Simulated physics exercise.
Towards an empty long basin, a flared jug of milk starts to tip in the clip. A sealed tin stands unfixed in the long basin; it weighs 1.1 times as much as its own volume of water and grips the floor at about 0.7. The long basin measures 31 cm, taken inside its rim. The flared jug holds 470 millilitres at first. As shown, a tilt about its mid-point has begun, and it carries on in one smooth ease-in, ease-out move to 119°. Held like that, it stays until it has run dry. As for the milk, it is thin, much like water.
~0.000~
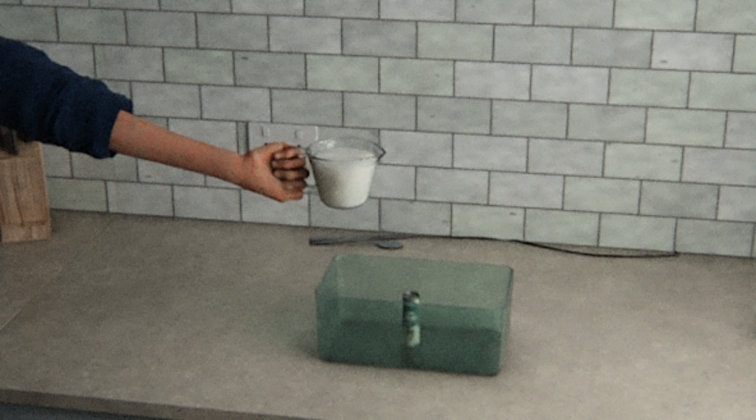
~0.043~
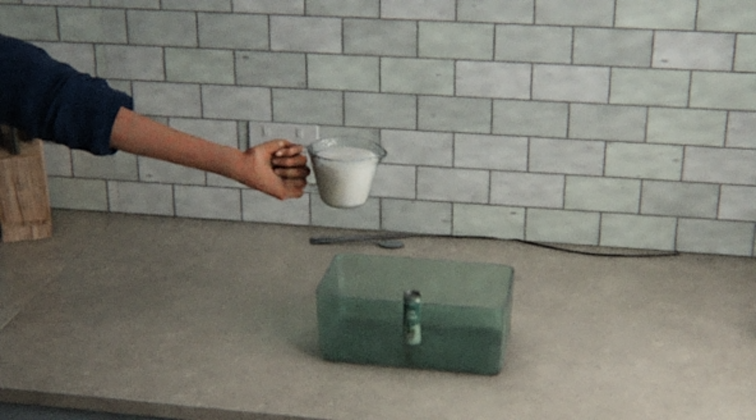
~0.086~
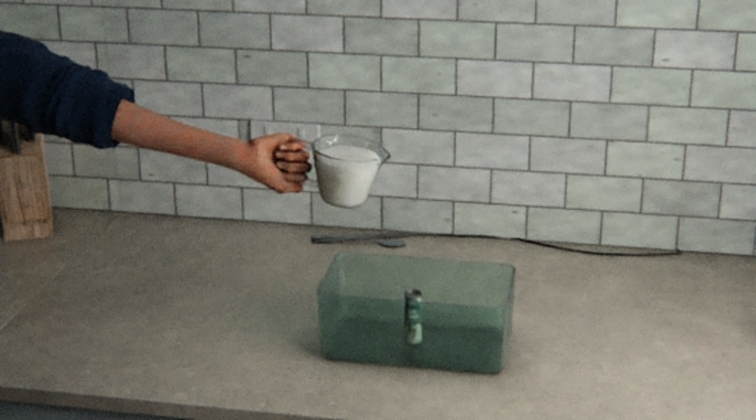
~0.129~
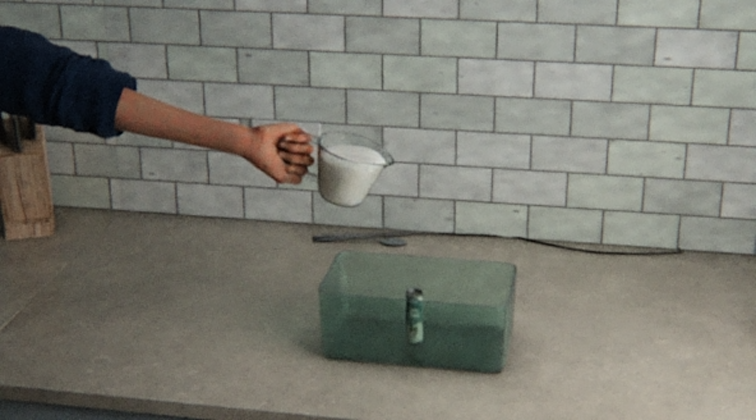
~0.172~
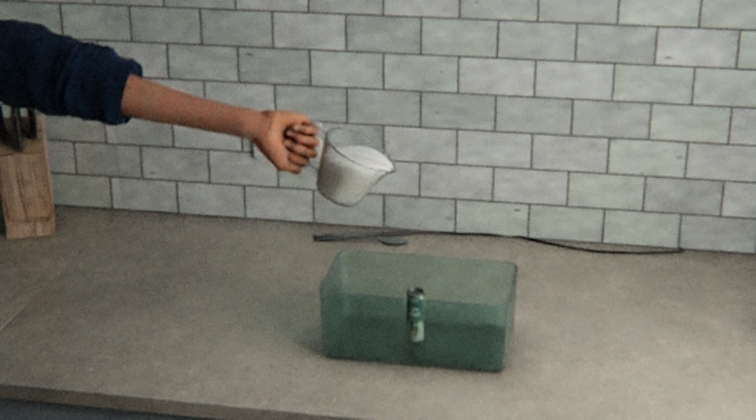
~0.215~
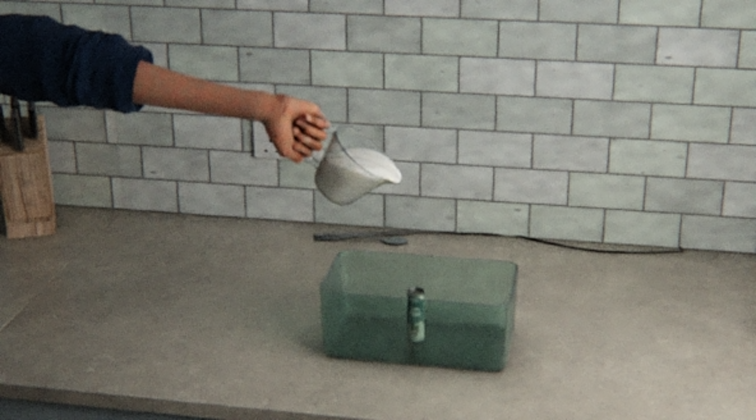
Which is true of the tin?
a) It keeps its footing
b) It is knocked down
It is knocked down.
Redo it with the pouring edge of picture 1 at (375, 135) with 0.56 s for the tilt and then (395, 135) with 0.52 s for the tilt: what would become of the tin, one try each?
Run one: It tumbles. Run two: It tumbles.
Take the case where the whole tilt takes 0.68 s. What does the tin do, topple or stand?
Outcome - the tin comes down.
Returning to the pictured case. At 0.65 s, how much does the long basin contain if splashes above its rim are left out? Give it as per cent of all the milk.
Roughly 94 %.
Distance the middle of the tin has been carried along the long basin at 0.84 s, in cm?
The tin is about 5 cm from where it started.
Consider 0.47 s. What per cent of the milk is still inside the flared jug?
18 %.
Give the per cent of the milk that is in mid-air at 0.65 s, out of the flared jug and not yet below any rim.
Near 6 per cent, I'd say.
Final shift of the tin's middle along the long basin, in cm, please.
7.5 cm.
Then, 0.47 s in, the tilt is 112° and 17 per cent is still to pour; the tin stands where it began.
Then, 0.65 s in, the tilt is 119° and 0 per cent is still to pour; the tin leans 5°.
Then, 0.84 s in, the tilt is 119° and 0 per cent is still to pour; the tin leans 50°.
Then, 1.05 s in, the tilt is 119° and 0 per cent is still to pour; the tin lies on its side.
Finally, the tin lies on its side.
